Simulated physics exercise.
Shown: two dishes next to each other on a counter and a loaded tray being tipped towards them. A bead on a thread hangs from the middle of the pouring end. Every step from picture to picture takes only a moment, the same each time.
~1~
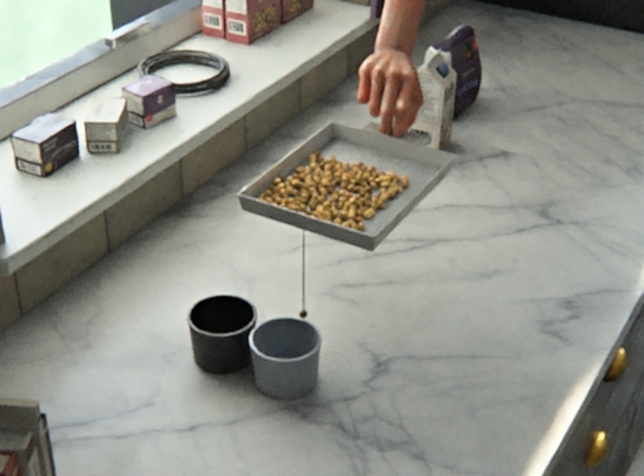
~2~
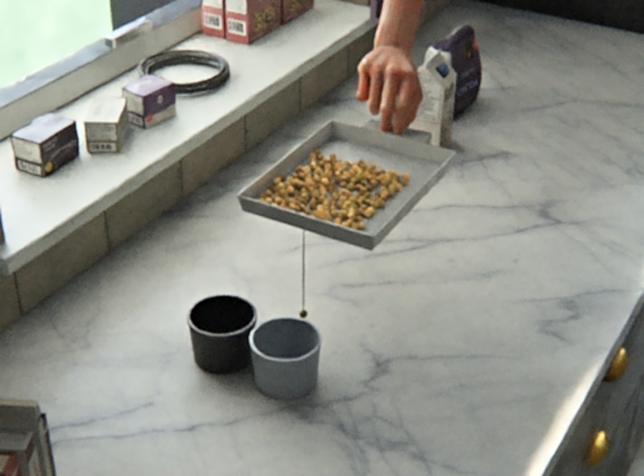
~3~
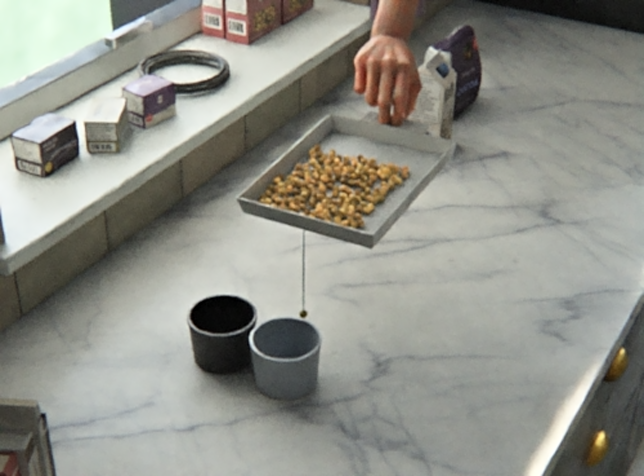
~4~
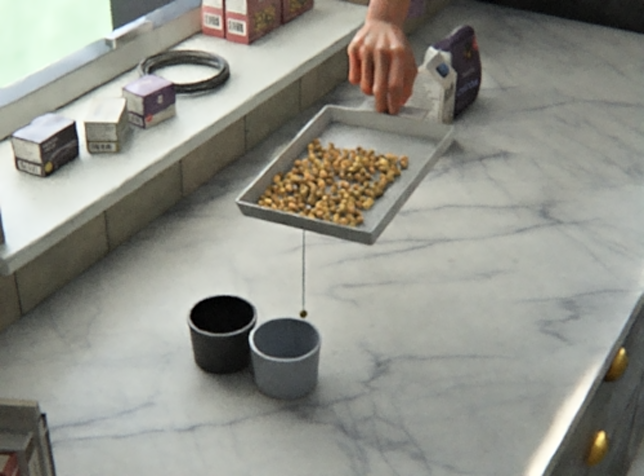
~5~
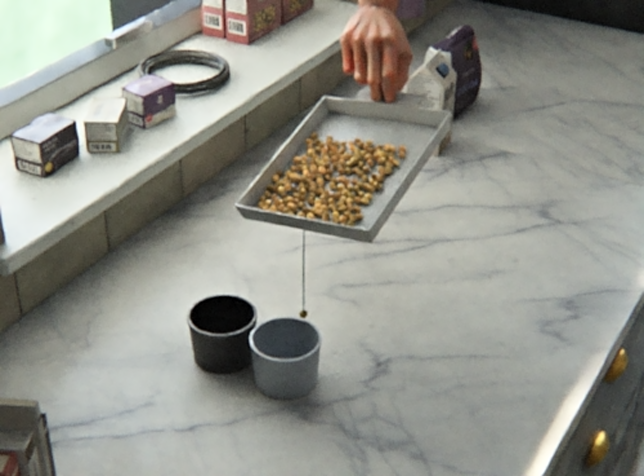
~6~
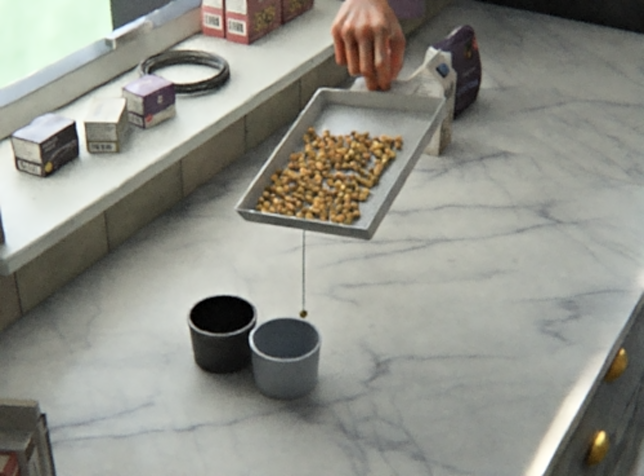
A hand reaches in from the top over a pale marble counter, seen from above at an angle, beside a windowsill with small boxes and a dark coiled cable. It holds a grey tray of golden-brown chickpeas above a black cup and a blue-grey cup, a bead hanging on a thread beneath. The hand shifts left and raises the far side, gradually tilting the tray toward its near left corner, while the camera stays still.
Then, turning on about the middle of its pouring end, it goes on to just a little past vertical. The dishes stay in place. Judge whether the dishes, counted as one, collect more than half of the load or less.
Counted as one, they collect more than half.
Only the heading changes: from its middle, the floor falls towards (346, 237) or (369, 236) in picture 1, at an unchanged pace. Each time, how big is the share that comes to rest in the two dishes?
10 % and 0 %, roughly.
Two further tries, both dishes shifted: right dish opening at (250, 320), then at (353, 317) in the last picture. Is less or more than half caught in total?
Try 1: In excess of half; try 2: Not up to half.
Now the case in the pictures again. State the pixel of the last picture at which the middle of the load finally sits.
About (237, 355).
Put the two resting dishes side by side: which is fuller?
Looking at the end state, it is the left-side one.
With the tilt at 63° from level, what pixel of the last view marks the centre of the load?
The middle of the pieces lands at roughly (293, 179).
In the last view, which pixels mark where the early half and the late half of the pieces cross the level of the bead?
It passes near (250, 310) first and then near (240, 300).
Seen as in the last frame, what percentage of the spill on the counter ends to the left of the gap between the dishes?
Looks like close to 50 per cent of it.
Soon after the last picture, tray tipped steeply; all on the tray.
A little later, tray tipped right over; all on the tray.
Later still, tray tipped past a quarter turn; about a quarter in the right dish; about half in the left dish; about a third outside both; a stray few in the air.
At rest, tray tipped past a quarter turn; about a quarter in the right dish; about half in the left dish; about a third outside both; a stray few in the air.
